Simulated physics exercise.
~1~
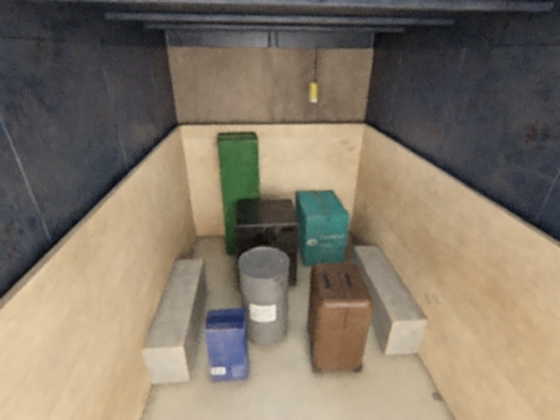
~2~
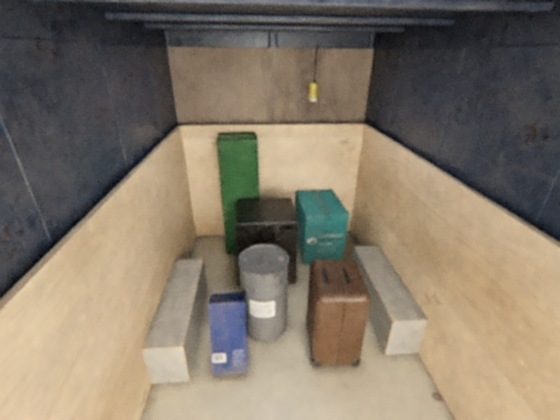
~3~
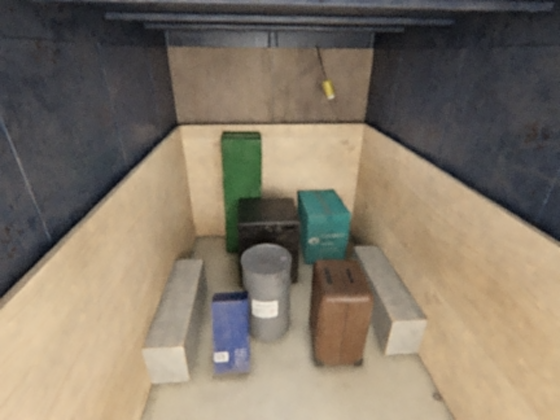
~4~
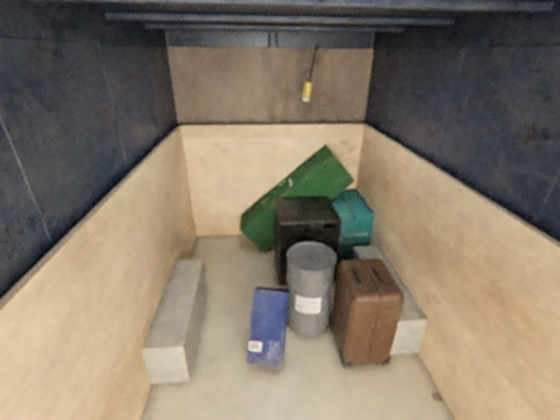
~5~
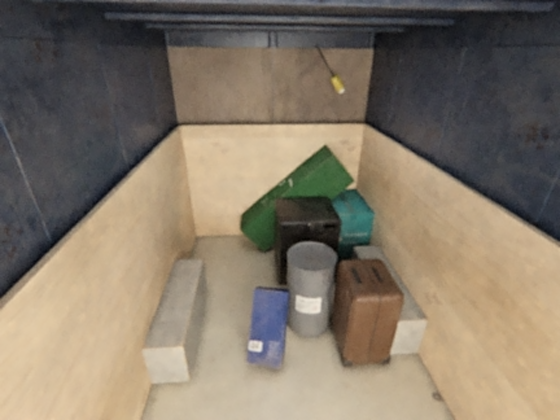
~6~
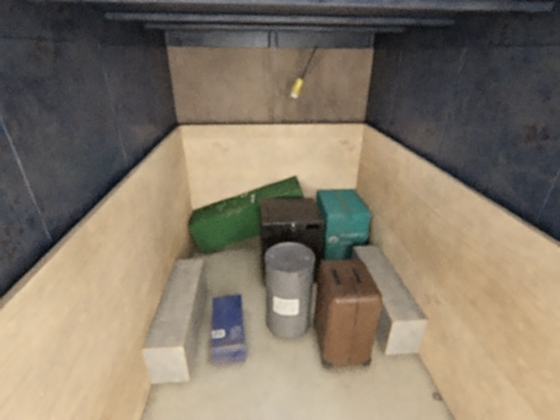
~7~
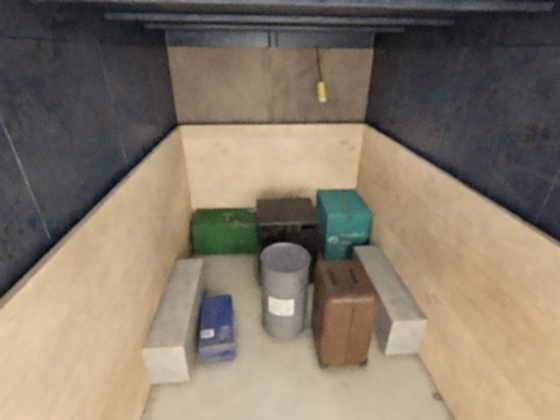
The tall green box tips right, then falls left, ending on its side beside the toppled blue box.
